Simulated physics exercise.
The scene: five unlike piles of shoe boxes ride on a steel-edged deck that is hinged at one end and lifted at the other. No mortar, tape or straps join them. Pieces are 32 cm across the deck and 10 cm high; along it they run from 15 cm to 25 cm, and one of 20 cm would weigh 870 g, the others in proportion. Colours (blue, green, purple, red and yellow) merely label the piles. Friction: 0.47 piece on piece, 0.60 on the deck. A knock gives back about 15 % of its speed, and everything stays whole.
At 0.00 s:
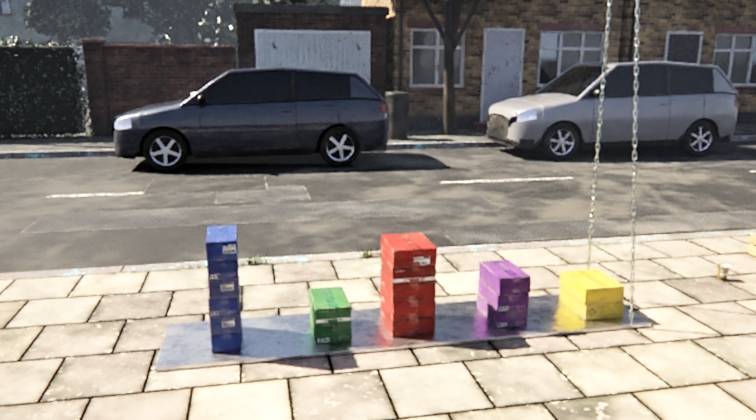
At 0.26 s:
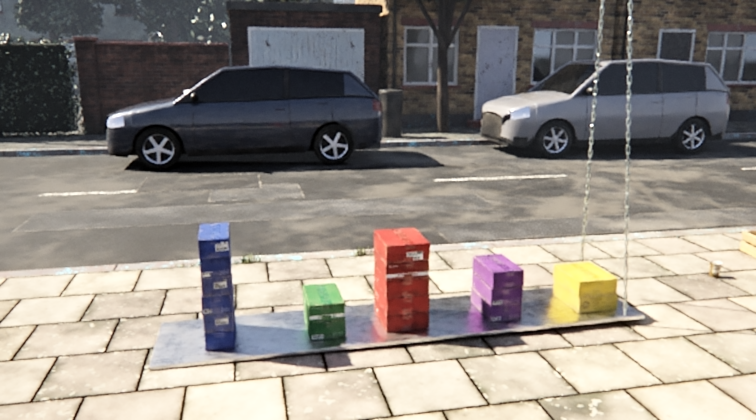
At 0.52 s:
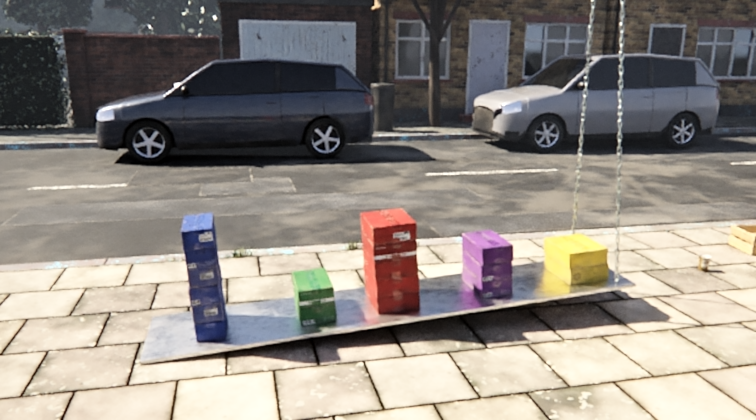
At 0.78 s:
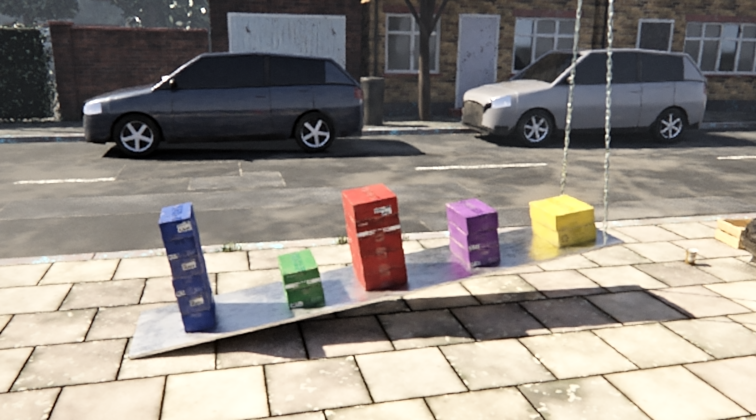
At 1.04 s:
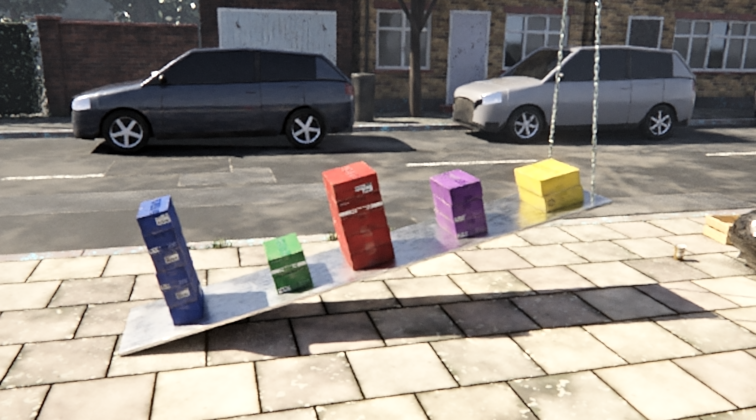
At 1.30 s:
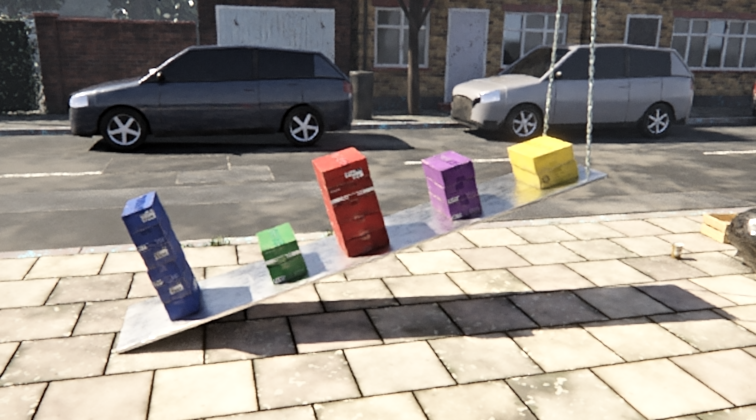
A metal board carrying five stacks of colored boxes rose at its right end beside chains, steepening gradually on the pavement while the blue, green, red, purple and yellow stacks leaned left with it.
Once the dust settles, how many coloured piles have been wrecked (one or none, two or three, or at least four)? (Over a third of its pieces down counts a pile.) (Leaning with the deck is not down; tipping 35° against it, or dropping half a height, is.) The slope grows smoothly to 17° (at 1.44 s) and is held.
Lost: No more than one.
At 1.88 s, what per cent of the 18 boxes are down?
35 per cent by then.
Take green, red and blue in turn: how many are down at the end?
Green 0, red 0, blue 6.
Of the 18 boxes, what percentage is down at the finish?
About 35 per cent.
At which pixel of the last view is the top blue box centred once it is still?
Near (37, 324).
After 1.46 s, slope 17°; none of the 18 boxes down, 6 disturbed; top blue box leaning 9°.
After 1.70 s, slope 17°; 1 of the 18 boxes down; top blue box leaning 35°, 56 mm lower.
After 1.88 s, slope 17°; 6 of the 18 boxes down; top blue box on its side.
At rest (2.4 s), slope 17°; 6 of the 18 boxes down; top blue box on its side; top red box shifted 9 mm. Wrecked, blue. As the last picture would show them, middles, top blue box near (37, 324), top red box near (338, 166).
